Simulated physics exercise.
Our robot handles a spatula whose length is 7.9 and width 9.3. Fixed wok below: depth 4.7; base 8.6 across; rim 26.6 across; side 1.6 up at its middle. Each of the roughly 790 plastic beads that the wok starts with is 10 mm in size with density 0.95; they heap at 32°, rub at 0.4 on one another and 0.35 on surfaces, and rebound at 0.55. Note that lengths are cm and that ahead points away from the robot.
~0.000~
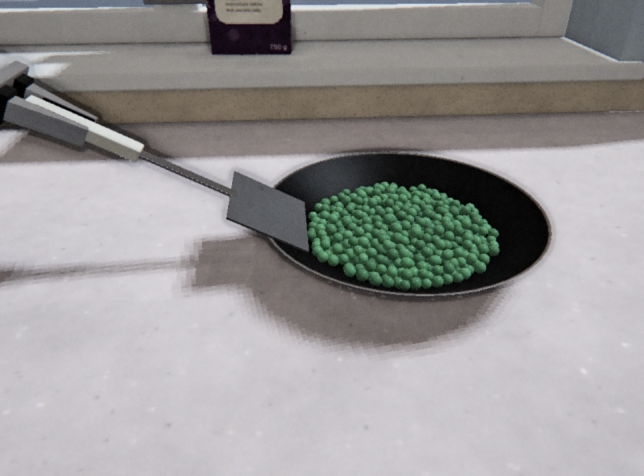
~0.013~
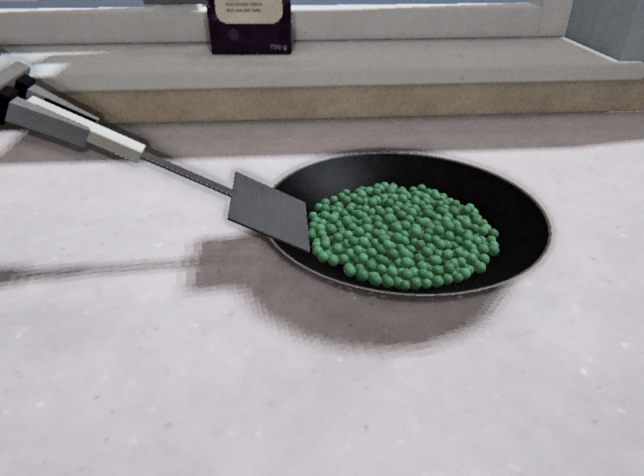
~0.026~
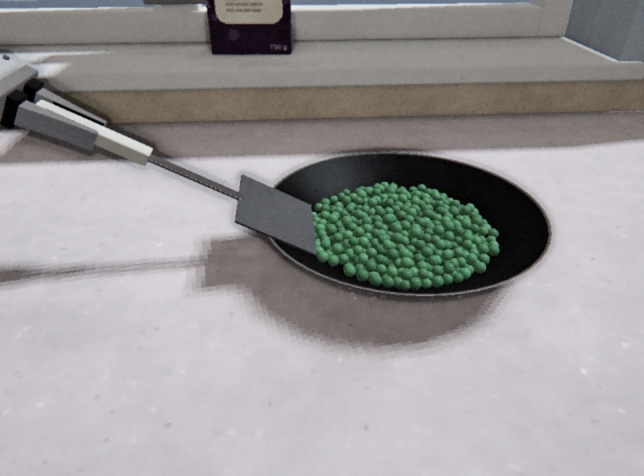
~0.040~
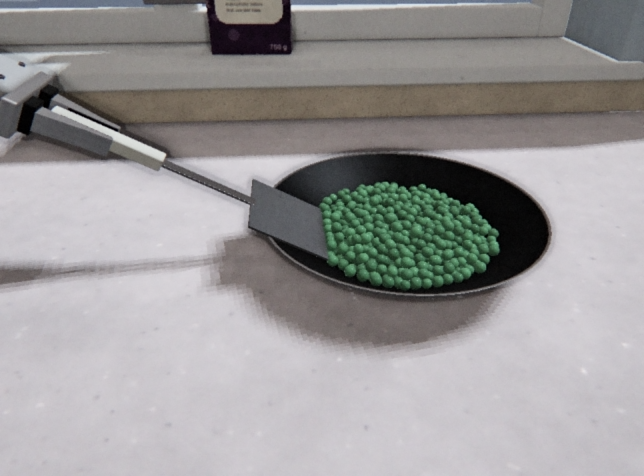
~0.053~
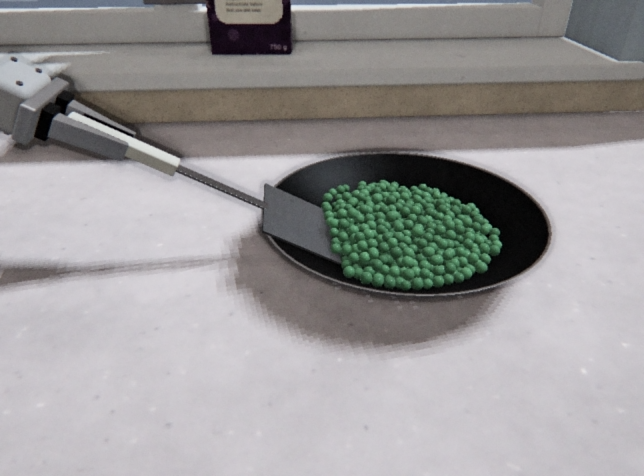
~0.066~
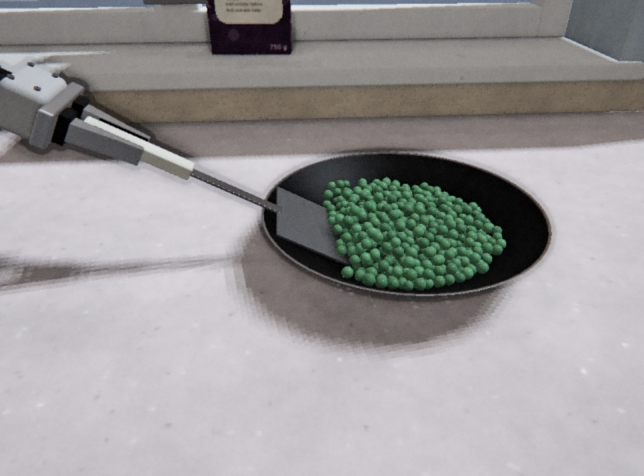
The clip shows a robot arm holding a dark spatula at the left edge of a black wok filled with small green balls; the spatula slides slowly rightward and slightly down into the wok, nudging the nearest balls slightly.
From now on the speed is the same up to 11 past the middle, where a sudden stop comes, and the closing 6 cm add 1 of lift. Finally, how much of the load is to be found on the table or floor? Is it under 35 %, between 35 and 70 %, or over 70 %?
It is between 35 and 70 %.
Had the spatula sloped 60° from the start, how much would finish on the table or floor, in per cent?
Then about 55 per cent.
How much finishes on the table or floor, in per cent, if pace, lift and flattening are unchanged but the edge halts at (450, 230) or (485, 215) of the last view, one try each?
Try 1: Approx. 10 %; try 2: Approx. 45 %.
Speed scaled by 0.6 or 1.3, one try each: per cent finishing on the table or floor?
Roughly 45 percent for the first try, 60 percent for the second.
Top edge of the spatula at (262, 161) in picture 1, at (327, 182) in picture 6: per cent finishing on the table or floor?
I'd put it at roughly 65 per cent.
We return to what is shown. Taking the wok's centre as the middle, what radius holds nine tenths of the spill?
Some 50 cm.
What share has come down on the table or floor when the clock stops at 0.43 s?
Around 50 percent.
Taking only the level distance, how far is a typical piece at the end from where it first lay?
I'd estimate close to 17 centimetres.
By 0.13 s, sloping 29°, highest piece 6 above the table; 786 in the wok.
By 0.19 s, sloping 29°, highest piece 7 above the table; 774 in the wok, 12 on the blade or in flight.
By 0.43 s, sloping 29°, highest piece 6 above the table; 397 on the table or floor, 363 in the wok, 26 on the blade or in flight.
By 1.48 s, sloping 29°, highest piece 4 above the table; 424 on the table or floor, 362 in the wok.
Final count, 424 on the table or floor, 362 in the wok. That is 54 % on the table or floor.
